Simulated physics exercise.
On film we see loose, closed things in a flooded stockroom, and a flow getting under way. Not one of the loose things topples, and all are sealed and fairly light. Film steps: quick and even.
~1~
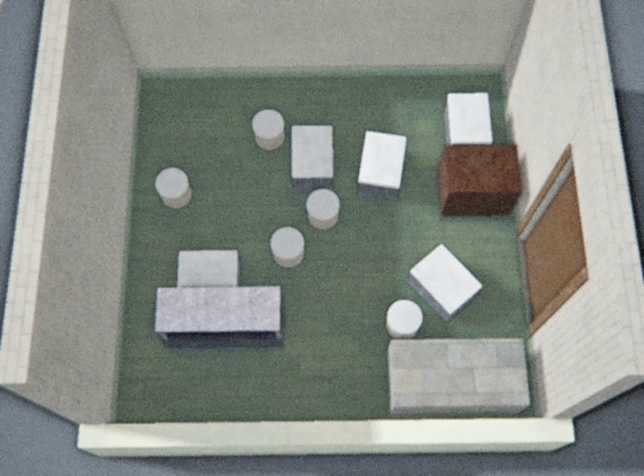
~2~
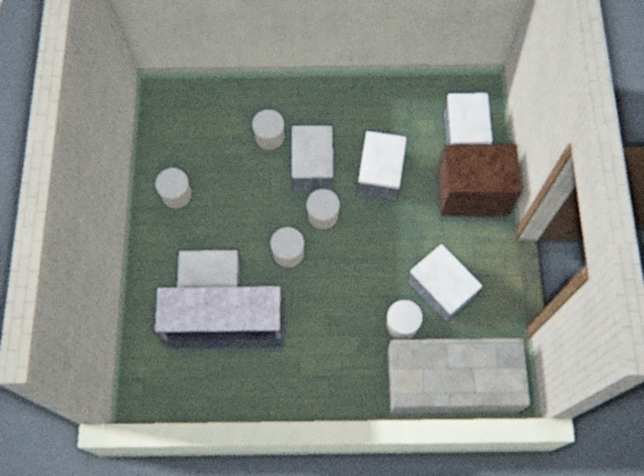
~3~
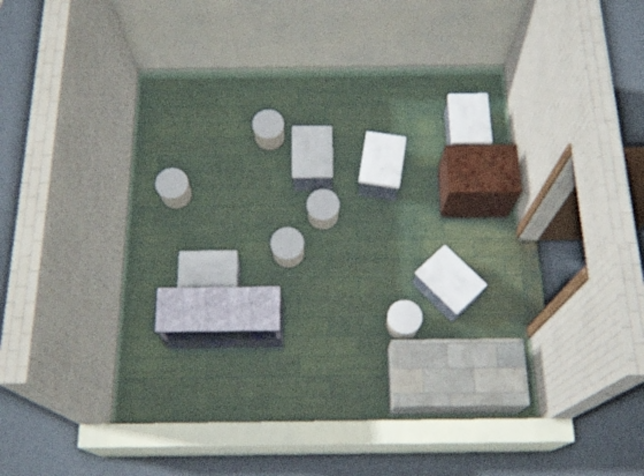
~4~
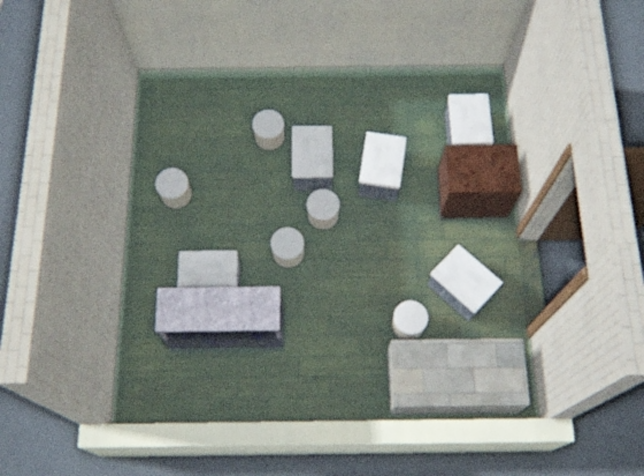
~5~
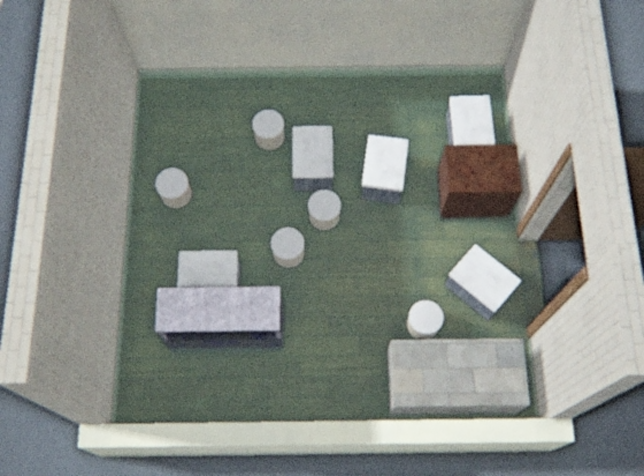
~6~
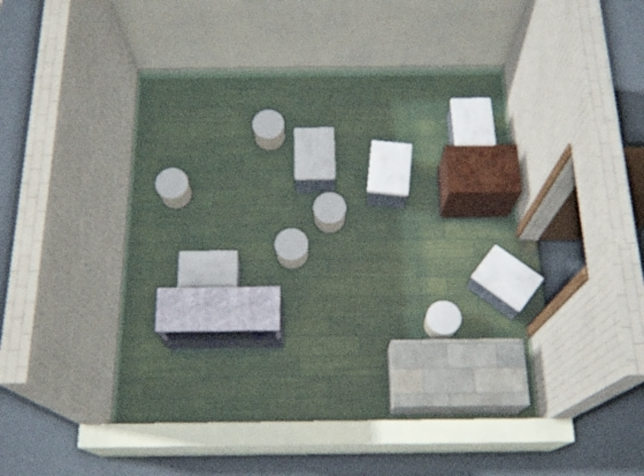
In a flooded stockroom with a green floor, pale boxes and round pails sit still as the brown door in the right wall opens. A white chest near the doorway then drifts slowly right toward the opening, a white pail follows behind it, and finally several other floating things shift slightly rightward.
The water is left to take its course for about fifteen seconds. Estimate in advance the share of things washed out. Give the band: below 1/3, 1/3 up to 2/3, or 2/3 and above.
Band: 1/3 up to 2/3.
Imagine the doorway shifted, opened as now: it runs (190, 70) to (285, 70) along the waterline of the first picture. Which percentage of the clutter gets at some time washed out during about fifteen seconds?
Estimate: Close to 60 %.
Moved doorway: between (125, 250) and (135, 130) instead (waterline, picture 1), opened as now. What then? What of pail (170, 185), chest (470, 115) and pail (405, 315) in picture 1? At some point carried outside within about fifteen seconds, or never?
Result by object, in the order asked: Flushed / not flushed / not flushed.
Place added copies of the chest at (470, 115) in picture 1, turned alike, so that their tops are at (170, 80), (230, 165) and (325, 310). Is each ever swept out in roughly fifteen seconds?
Remains, remains, exits.
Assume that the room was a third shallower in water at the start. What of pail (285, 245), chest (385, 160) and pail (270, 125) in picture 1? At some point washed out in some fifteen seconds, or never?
Listed as asked: Ends up outside, ends up outside, held inside.
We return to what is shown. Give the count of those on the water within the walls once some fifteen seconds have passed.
Well, I'd say 4.
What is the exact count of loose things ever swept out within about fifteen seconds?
Exactly 6.
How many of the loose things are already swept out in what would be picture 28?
5.
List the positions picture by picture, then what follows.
In the first picture, a chest at (446, 278) floats; a pail at (405, 317) floats; 0 of 10 have shifted.
In the second picture, a chest at (446, 278) floats; a pail at (405, 317), afloat; 0 of 10 have shifted.
In the third picture, a chest at (451, 278), afloat, close to its start; a pail at (405, 317) floats; 0 of 10 have shifted.
In the fourth picture, a chest at (467, 278), afloat, close to its start; a pail at (411, 317) floats, close to its start; 2 of 10 have shifted.
In the fifth picture, a chest at (485, 277), afloat, a stride from its start; a pail at (426, 317) floats, close to its start; 2 of 10 have shifted.
In the sixth picture, a chest at (508, 277) floats, a stride from its start; a pail at (444, 317), afloat, a stride from its start; 5 of 10 have shifted.
A moment on, 1 of 10 are out; 9 afloat.
Next, 3 of 10 are out; 7 afloat.
Later, 5 of 10 are out; 5 afloat.
In the end, 6 of 10 are out; 4 afloat.
